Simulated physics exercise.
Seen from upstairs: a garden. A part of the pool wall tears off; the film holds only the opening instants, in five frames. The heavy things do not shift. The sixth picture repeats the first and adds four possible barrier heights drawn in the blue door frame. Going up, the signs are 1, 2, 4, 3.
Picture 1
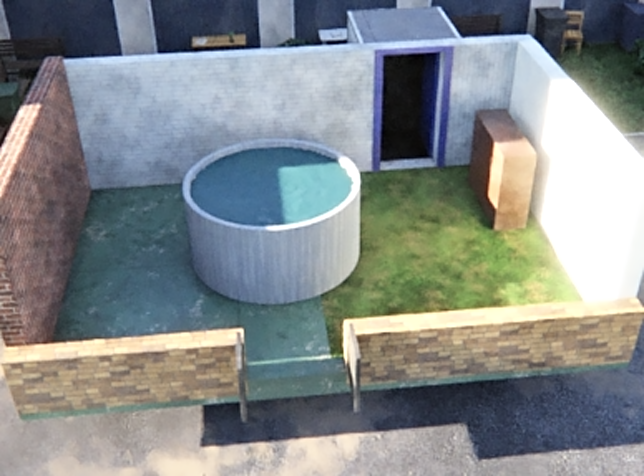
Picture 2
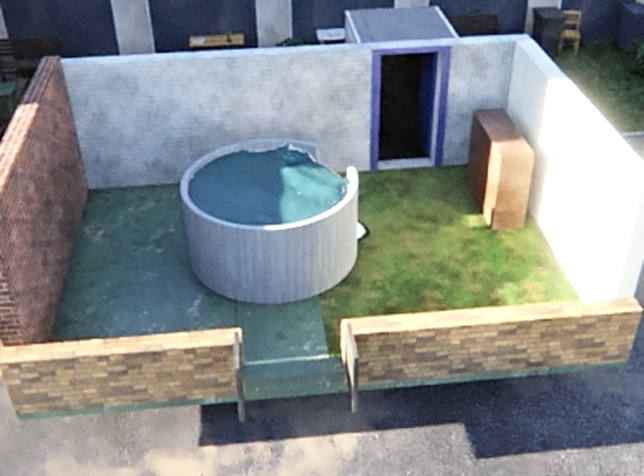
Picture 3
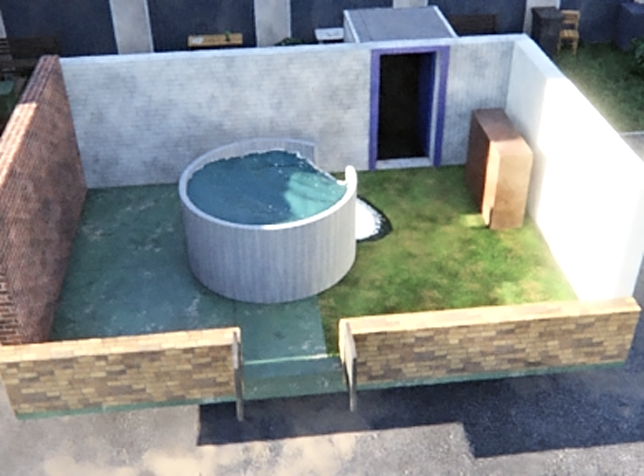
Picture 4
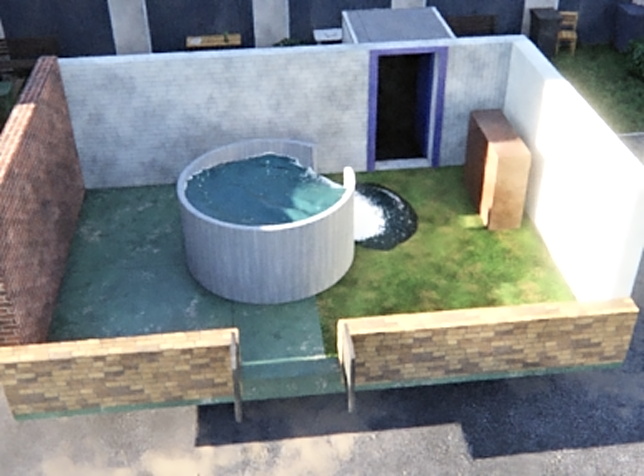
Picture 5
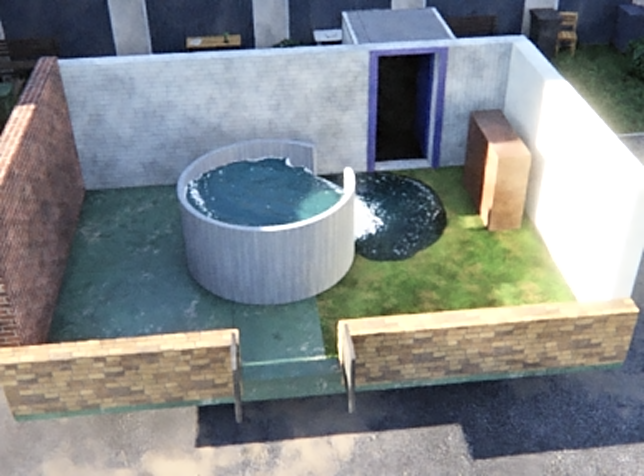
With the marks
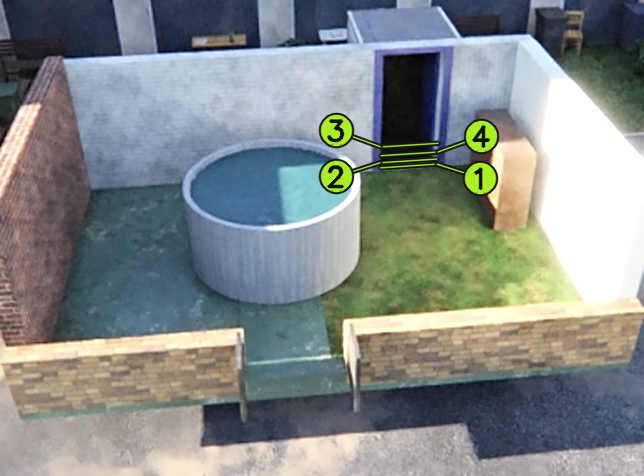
Water pouring from a gap in a round pool's right side, spreading in a dark puddle over a walled yard's grass.
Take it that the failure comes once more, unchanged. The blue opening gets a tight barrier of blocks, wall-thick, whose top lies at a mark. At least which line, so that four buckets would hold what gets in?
Mark 3.
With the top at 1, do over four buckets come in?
Yes, it does.
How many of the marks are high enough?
One of the four.
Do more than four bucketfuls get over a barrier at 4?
Yes, it does.
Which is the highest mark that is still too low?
It is 4.
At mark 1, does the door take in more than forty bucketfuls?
Yes, it does.
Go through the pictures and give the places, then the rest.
Water in the pool at rest, its middle at (272, 186); foot of the blue doorway at (408, 168); open gate at (294, 321), in the first picture.
Front seen at (357, 237), 1 % of the ground wet, in the second picture.
Front seen at (364, 203), 3 % of the ground wet, in the third picture.
Front seen at (392, 193), 8 % of the ground wet, in the fourth picture.
Front seen at (420, 183), 14 % of the ground wet, in the fifth picture.
On the marked copy, 1 at (408, 166); 2 at (408, 160); 3 at (409, 145); 4 at (409, 153); from the bottom up 1, 2, 4, 3.
Choosing 1, dozens of bucketfuls pour in.
Choosing 2, dozens of bucketfuls pour in.
Choosing 3, a splash gets over, under a bucket.
Choosing 4, about 10 bucketfuls get in.
